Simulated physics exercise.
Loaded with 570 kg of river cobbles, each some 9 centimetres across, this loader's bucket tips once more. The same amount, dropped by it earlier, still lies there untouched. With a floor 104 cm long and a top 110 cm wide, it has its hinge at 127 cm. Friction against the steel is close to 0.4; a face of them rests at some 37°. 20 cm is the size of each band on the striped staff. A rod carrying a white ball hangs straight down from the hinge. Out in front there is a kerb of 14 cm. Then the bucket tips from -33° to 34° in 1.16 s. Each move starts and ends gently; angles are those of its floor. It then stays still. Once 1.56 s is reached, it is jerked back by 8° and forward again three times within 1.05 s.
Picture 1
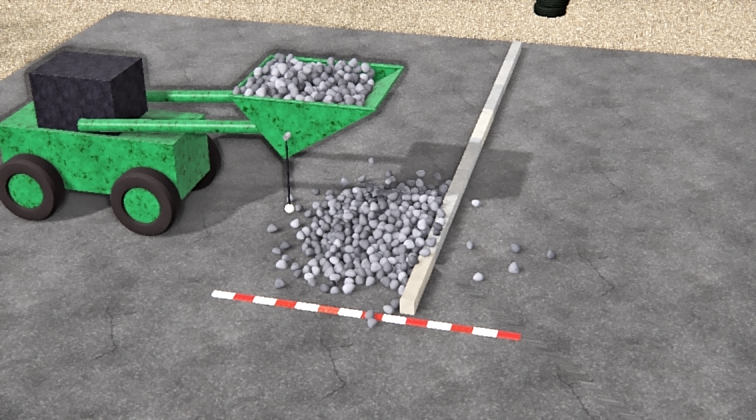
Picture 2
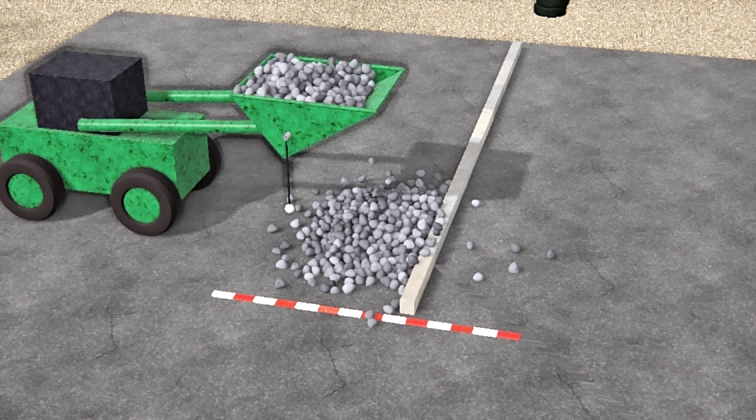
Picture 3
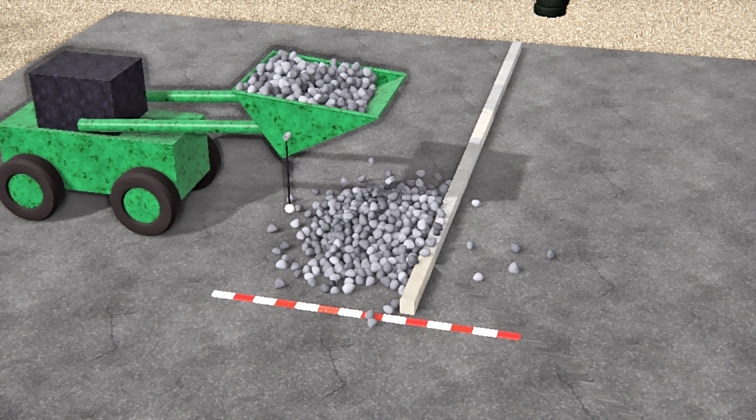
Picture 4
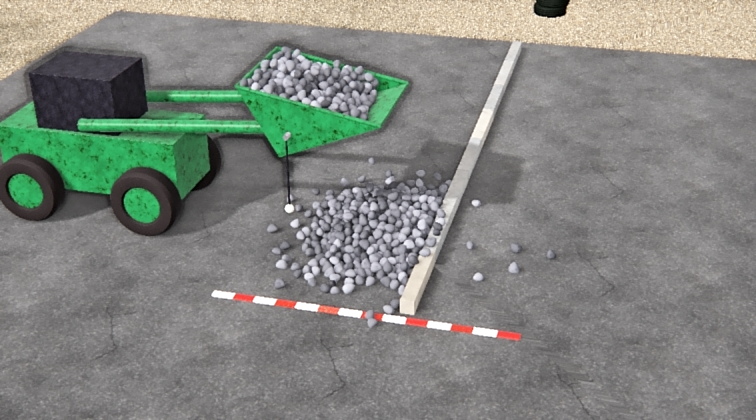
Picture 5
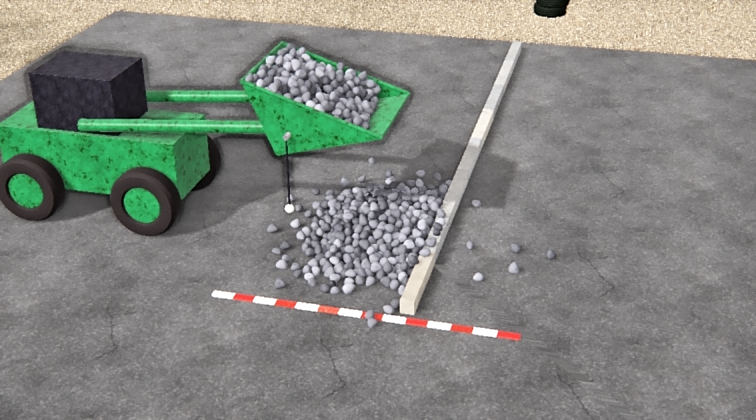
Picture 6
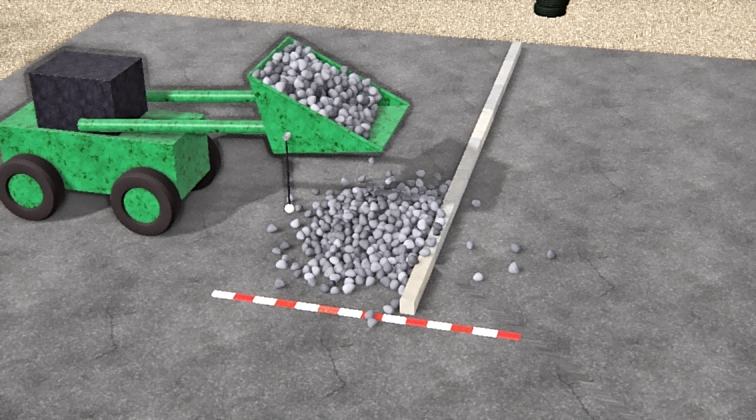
The video shows a green loader raised over a heap of gray stones beside a pale kerb, its stone-filled bucket slowly tilting forward and down to the right while the loader and the heap stay still.
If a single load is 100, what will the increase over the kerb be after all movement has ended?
The increase will be around 49 per cent.
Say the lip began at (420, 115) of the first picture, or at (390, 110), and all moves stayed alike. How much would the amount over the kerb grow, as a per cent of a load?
Near 90 in a hundred, then near 65 in a hundred.
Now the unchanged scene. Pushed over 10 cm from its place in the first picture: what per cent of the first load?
Roughly 5 % of them.
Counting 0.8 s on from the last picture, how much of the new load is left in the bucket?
Reading: Near 70 % of the load.
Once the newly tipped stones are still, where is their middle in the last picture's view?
I'd point to about (438, 231).
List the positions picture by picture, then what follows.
The bucket is at -33°, its lip at (375, 110); the top of the load is at (309, 69). The earlier load is highest near (383, 209), 30 cm above ground level, 100 % on this side of the kerb, 1 % over the kerb, in the first frame.
The bucket is at -32°, its lip at (376, 112); the top of the load is at (301, 68), in the second frame.
The bucket is at -28°, its lip at (378, 118); the top of the load is at (291, 67), in the third frame.
The bucket is at -22°, its lip at (380, 127); the top of the load is at (282, 61), in the fourth frame.
The bucket is at -15°, its lip at (382, 138); the top of the load is at (283, 58), in the fifth frame.
The bucket is at -7°, its lip at (382, 151); the top of the load is at (290, 55), in the sixth frame.
Then, 0.4 s after the last picture the floor is at 24°; in per cent of one load, 100 in the bucket, 100 on this side of the kerb, 1 over the kerb; the foremost stones are at (485, 243).
Then, 0.8 s after the last picture the floor is at 34°; in per cent of one load, 70 in the bucket, 130 on this side of the kerb, 1 over the kerb; the foremost stones are at (485, 243).
Then, 2.6 s after the last picture the floor is at 34°; in per cent of one load, 0 in the bucket, 151 on this side of the kerb, 50 over the kerb; the foremost stones are at (556, 233).
Then, 5.3 s after the last picture the floor is at 34°; in per cent of one load, 0 in the bucket, 151 on this side of the kerb, 50 over the kerb; the foremost stones are at (556, 233). Net gain over the kerb, 49.
